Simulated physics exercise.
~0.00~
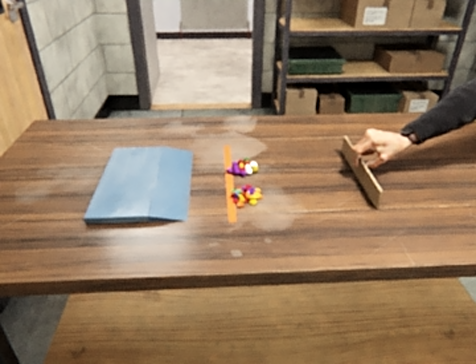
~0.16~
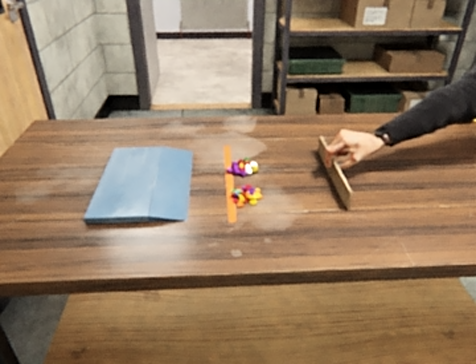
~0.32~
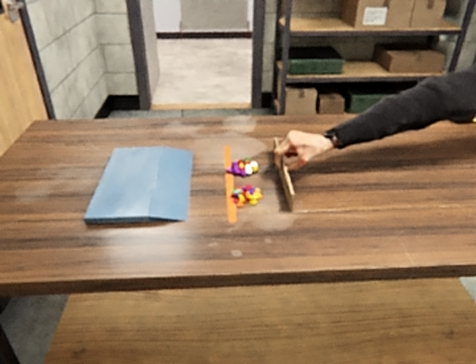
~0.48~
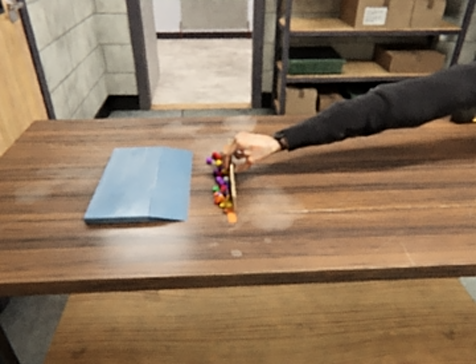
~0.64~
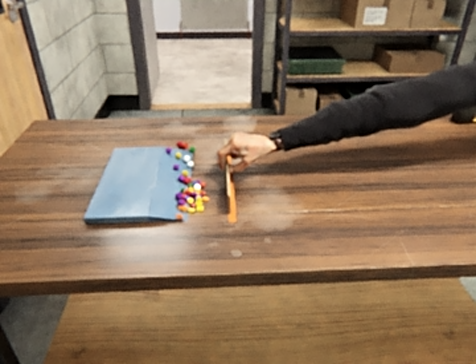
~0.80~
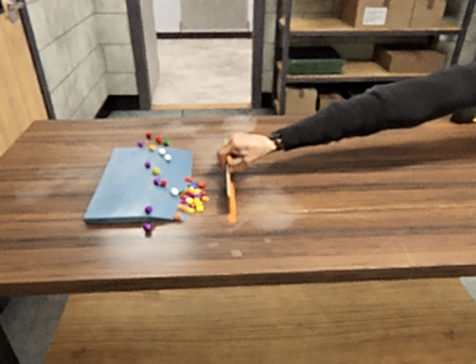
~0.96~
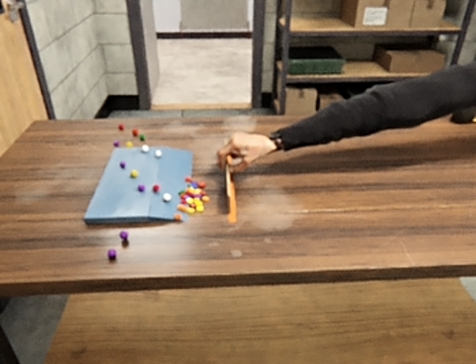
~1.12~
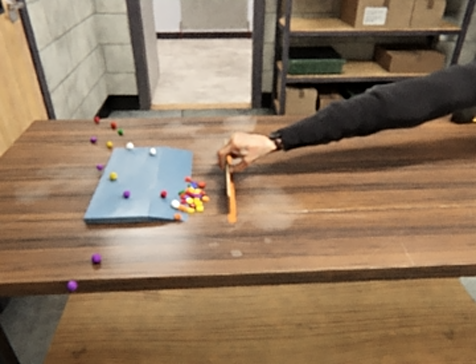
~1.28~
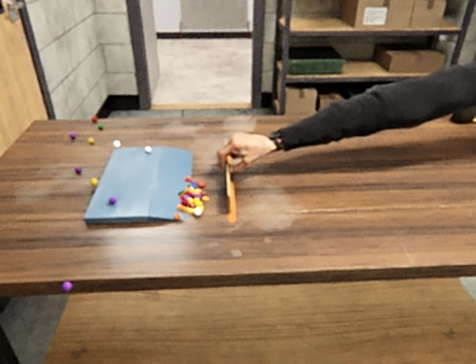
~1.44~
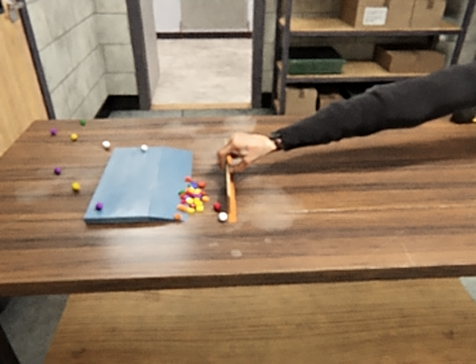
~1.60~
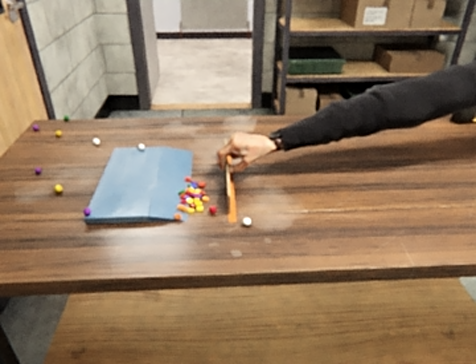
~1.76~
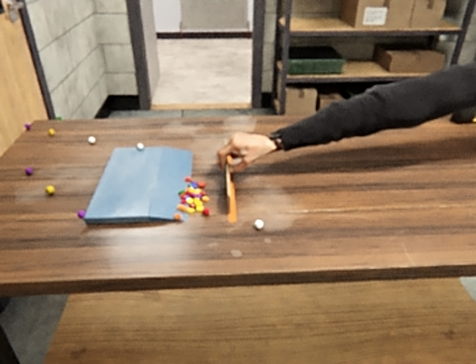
On a dark wooden table in a room with shelves and a doorway behind, two small clusters of colourful pieces sit by a strip of orange tape, with a blue ramp to their left. A hand at the right slides an upright piece of card leftward toward them. The card sweeps the pieces ahead of it and stops at the tape. The front handful slides on and bunches mostly at the ramp's near edge, while the back handful scatters and rolls over and around it. Finally, several balls rest beyond the ramp, and a white one sits right of the tape.
